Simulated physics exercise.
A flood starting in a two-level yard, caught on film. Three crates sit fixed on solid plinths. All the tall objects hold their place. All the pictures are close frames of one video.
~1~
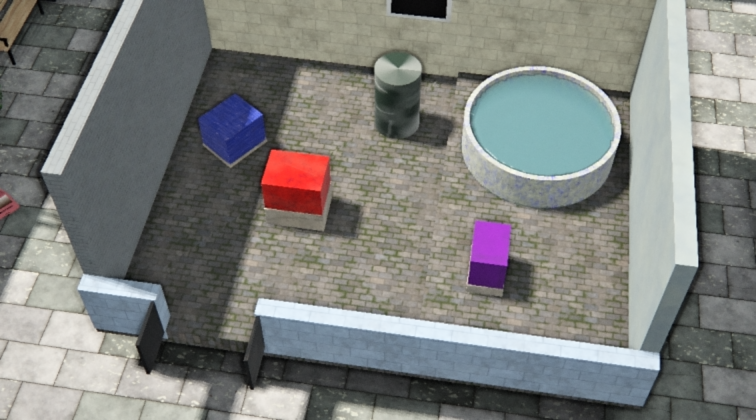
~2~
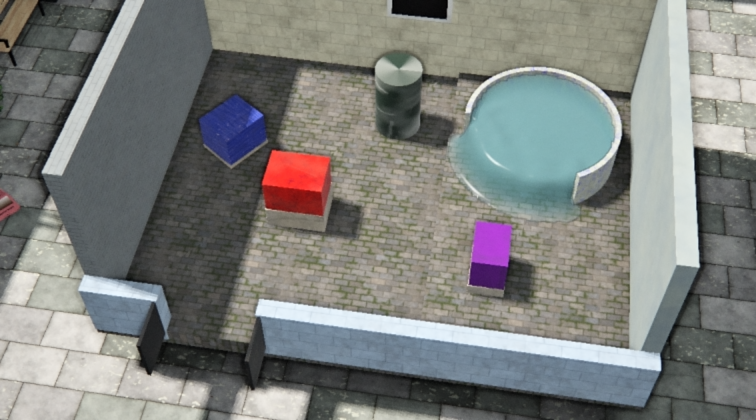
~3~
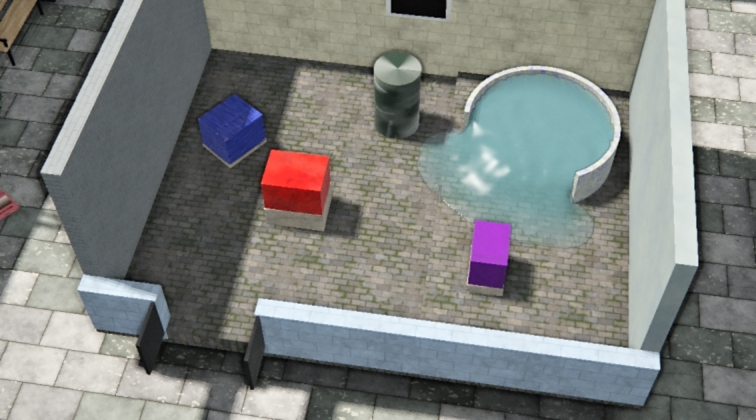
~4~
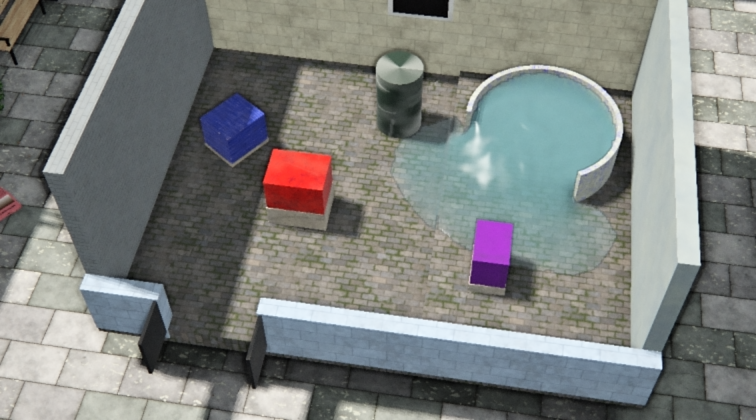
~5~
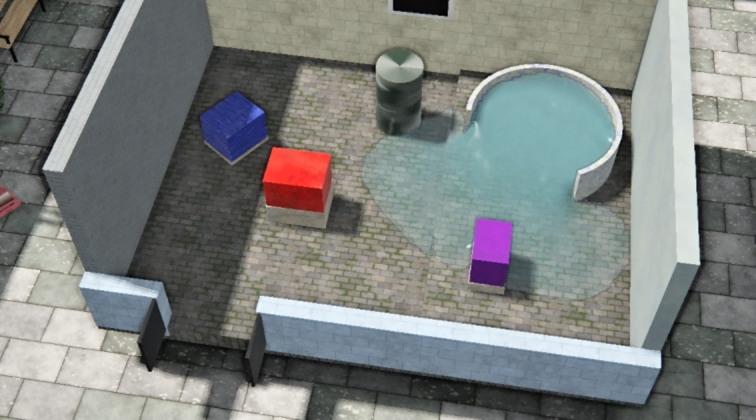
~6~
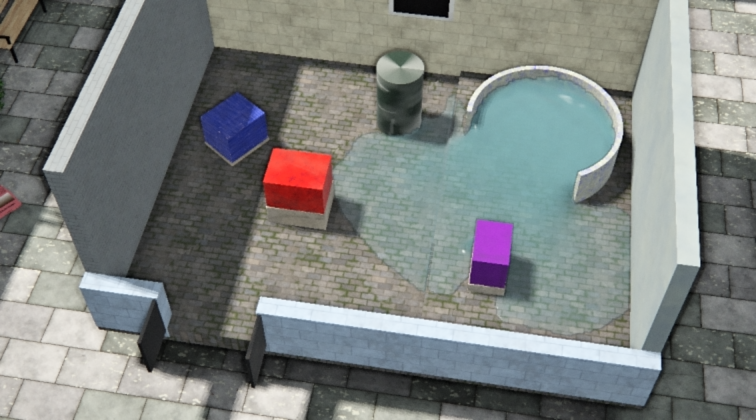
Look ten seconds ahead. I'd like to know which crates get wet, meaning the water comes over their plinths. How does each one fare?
The red crate does not get wet. The blue crate does get wet. The purple crate does get wet.
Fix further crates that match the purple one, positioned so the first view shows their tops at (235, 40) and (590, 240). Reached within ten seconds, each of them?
First is never reached; second is reached.
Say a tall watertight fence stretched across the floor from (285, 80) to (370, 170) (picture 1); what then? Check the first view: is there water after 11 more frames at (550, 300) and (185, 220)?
Reached, untouched.
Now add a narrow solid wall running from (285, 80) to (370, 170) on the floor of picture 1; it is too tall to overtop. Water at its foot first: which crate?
Looks like the purple-painted one.
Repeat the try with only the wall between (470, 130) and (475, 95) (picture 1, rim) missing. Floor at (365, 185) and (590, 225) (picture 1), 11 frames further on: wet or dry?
Submerged, waterless.
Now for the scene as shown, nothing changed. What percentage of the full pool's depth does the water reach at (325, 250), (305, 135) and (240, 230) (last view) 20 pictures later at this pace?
About 16, 4, 2 %.
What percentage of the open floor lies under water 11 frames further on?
Close to 55 %.
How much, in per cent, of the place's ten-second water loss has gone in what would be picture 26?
About 30 per cent.
A moment on, water covers 50 % of the floor; the red crate water round its plinth, the blue crate water round its plinth, the purple crate water round its plinth.
Next, water covers 55 % of the floor; the red crate water round its plinth, the blue crate water round its plinth, the purple crate water round its plinth.
Then, water covers 70 % of the floor; the red crate water round its plinth, the blue crate water round its plinth, the purple crate water round its plinth.
Later, water covers 85 % of the floor; the red crate water round its plinth, the blue crate water round its plinth, the purple crate water round its plinth.
In the end, water covers 95 % of the floor; the red crate stayed above the water, the blue crate was topped, the purple crate was topped.
